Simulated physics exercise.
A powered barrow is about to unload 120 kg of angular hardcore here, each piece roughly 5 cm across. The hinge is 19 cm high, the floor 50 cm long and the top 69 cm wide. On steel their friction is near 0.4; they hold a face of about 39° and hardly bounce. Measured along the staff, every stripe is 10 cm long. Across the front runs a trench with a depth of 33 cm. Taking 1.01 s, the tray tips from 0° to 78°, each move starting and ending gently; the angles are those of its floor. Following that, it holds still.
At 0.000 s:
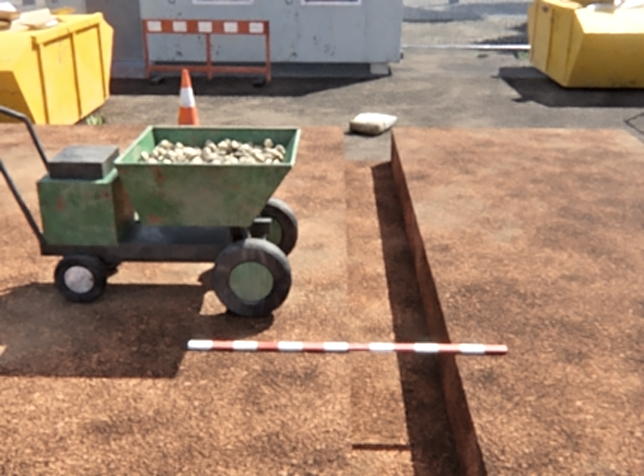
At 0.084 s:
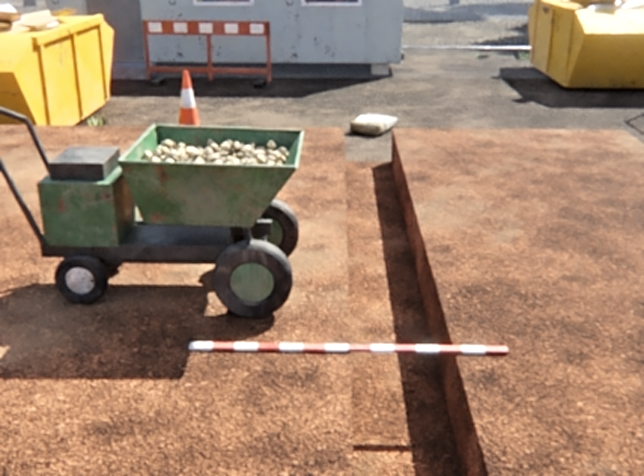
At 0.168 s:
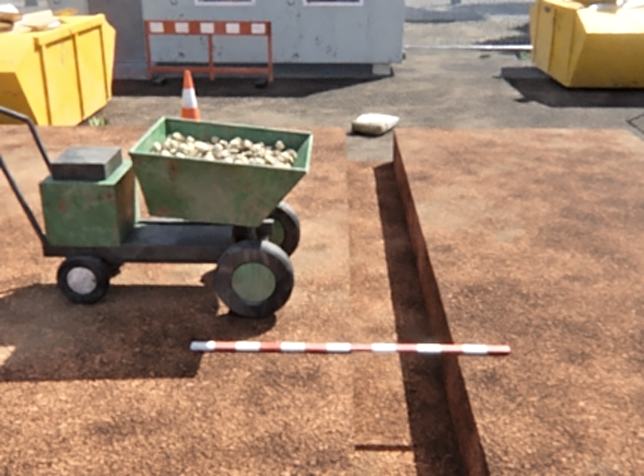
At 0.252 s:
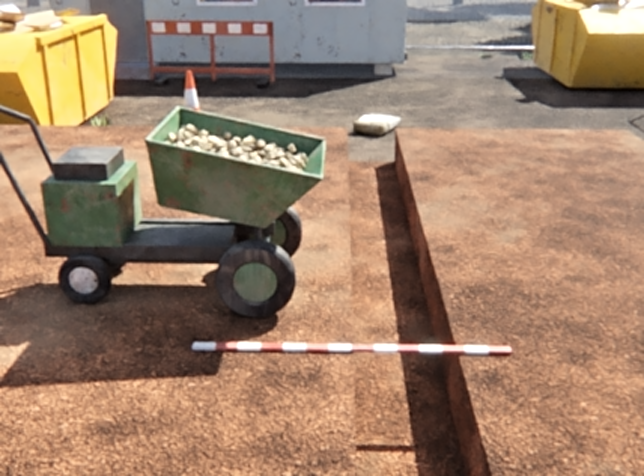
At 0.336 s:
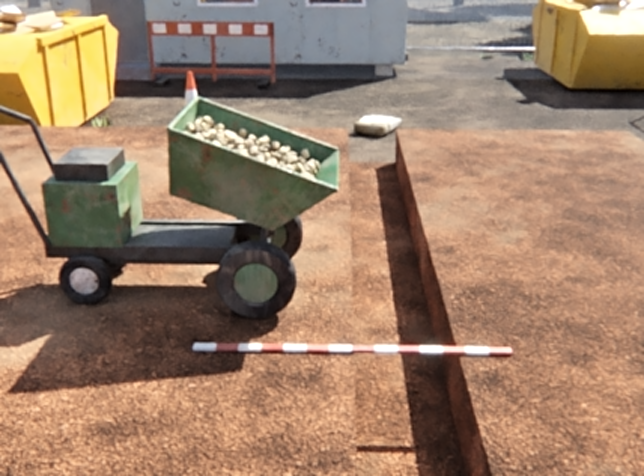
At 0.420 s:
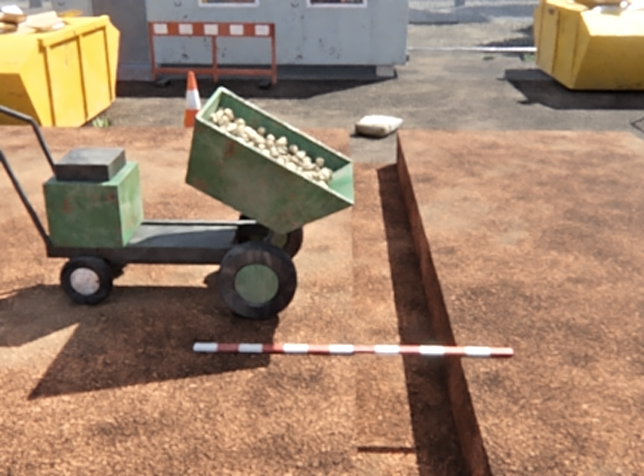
On a reddish gravel yard beside a trench, a green powered barrow stood still while its tray of pale stones tilted forward to the right, slowly at first, then more steeply, its back end rising.
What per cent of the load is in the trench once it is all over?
99 %.
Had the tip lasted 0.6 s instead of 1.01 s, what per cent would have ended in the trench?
It would be near 90 percent.
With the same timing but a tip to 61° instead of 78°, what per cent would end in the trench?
It would be close to 25 percent.
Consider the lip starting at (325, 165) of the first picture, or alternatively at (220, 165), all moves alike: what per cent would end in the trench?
Near 80 then near 50 percent.
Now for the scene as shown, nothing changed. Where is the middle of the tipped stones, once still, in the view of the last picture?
Their middle lands near (405, 333).
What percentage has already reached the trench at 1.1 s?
By then, around 30 percent.
After 0.8 s the floor is at 66°; 100 % in the tray; the foremost stones are at (375, 243).
After 1.1 s the floor is at 78°; 71 % in the tray, 29 % in the trench; the foremost stones are at (436, 317).
After 1.5 s the floor is at 78°; 37 % in the tray, 62 % in the trench, 1 % past the trench; the foremost stones are at (488, 282).
After 3.4 s the floor is at 78°; 0 % in the tray, 99 % in the trench, 1 % past the trench; the foremost stones are at (494, 283).
